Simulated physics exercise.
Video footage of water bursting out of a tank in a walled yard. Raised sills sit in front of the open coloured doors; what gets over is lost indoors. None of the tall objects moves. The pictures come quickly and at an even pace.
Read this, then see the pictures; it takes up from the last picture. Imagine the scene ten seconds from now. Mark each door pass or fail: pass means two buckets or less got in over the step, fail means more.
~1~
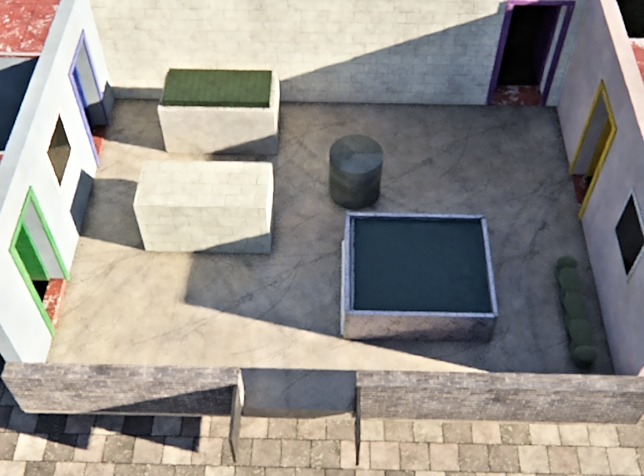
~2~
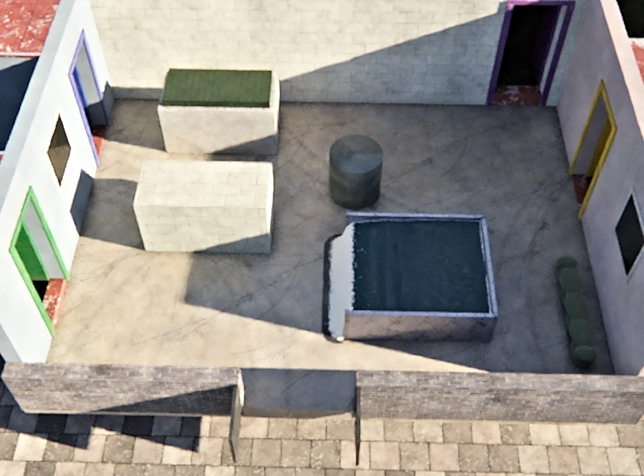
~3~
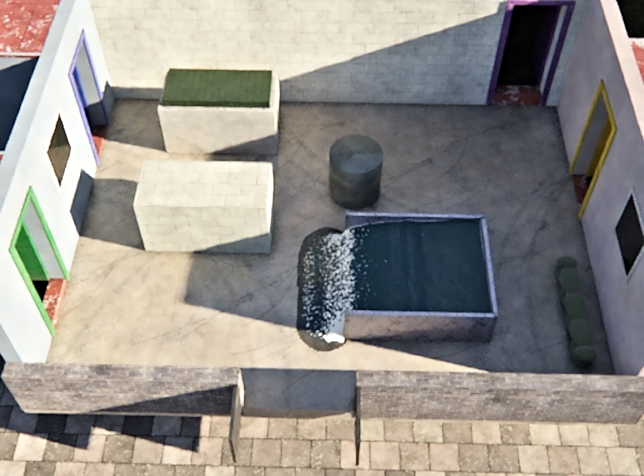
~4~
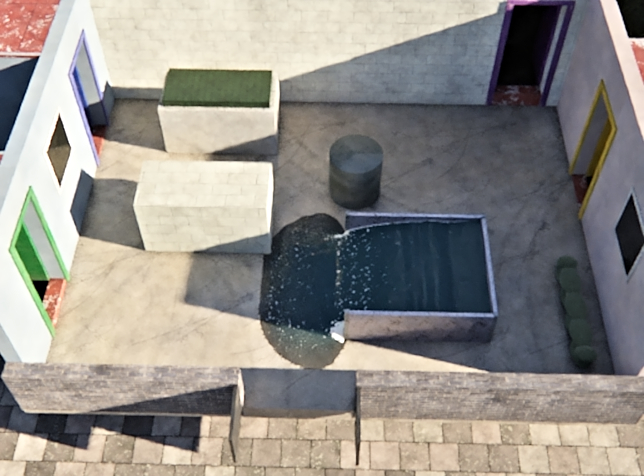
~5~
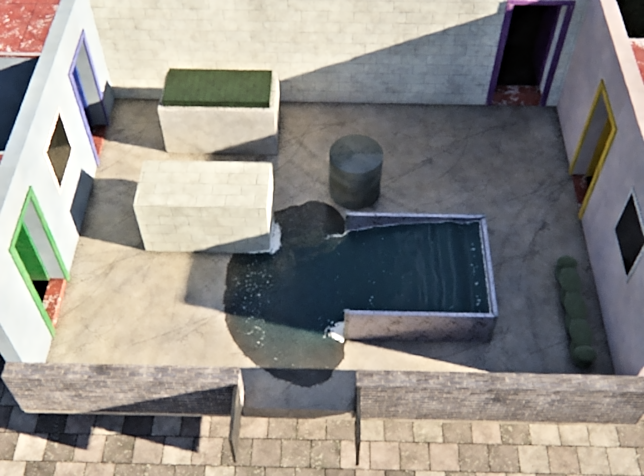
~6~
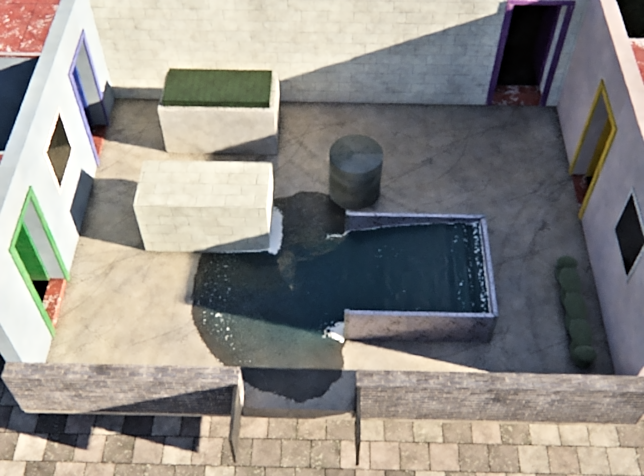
Yellow door - pass, blue door - fail, green door - fail, purple door - pass.
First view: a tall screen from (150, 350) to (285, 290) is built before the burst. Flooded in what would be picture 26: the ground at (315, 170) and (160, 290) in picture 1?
Soaked, soaked.
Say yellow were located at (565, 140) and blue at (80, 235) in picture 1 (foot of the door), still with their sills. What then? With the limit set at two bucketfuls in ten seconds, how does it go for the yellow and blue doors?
In short: The yellow door keeps below it; the blue door is over.
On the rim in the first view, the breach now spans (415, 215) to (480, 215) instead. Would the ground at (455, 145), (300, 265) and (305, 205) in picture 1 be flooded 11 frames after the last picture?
Submerged, unwetted, unwetted.
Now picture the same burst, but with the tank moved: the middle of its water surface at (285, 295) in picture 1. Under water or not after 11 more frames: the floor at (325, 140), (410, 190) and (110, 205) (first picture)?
Log: No flood; no flood; flood.
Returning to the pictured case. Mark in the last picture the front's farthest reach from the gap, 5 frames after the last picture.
I'd say at around (57, 324).
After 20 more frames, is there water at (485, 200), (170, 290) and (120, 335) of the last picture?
Result, in the order given: Not wetted / wetted / wetted.
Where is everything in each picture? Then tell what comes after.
The first picture shows the open tank at (418, 265) is whole and still.
In the second picture, water pours out at (348, 278) and has run to (342, 237).
In the third picture, water pours out at (348, 280) and has run to (325, 347).
In the fourth picture, water pours out at (348, 281) and has run to (289, 353).
In the fifth picture, water pours out at (348, 281) and has run to (242, 342).
In the sixth picture, the front is at (198, 314), out from the gap at (348, 281).
A moment on, water covers 30 % of the floor; the yellow door not reached, the blue door not reached, the green door wet at the sill, nothing in, the purple door not reached.
Next, water covers 35 % of the floor; the yellow door not reached, the blue door not reached, the green door over two buckets in, the purple door not reached.
Then, water covers 50 % of the floor; the yellow door not reached, the blue door wet at the sill, nothing in, the green door far over two buckets in, the purple door not reached.
Later, water covers 65 % of the floor; the yellow door not reached, the blue door wet at the sill, nothing in, the green door far over two buckets in, the purple door wet at the sill, nothing in.
In the end, water covers 85 % of the floor; the yellow door wet at the sill, nothing in, the blue door over two buckets in, the green door far over two buckets in, the purple door wet at the sill, nothing in.
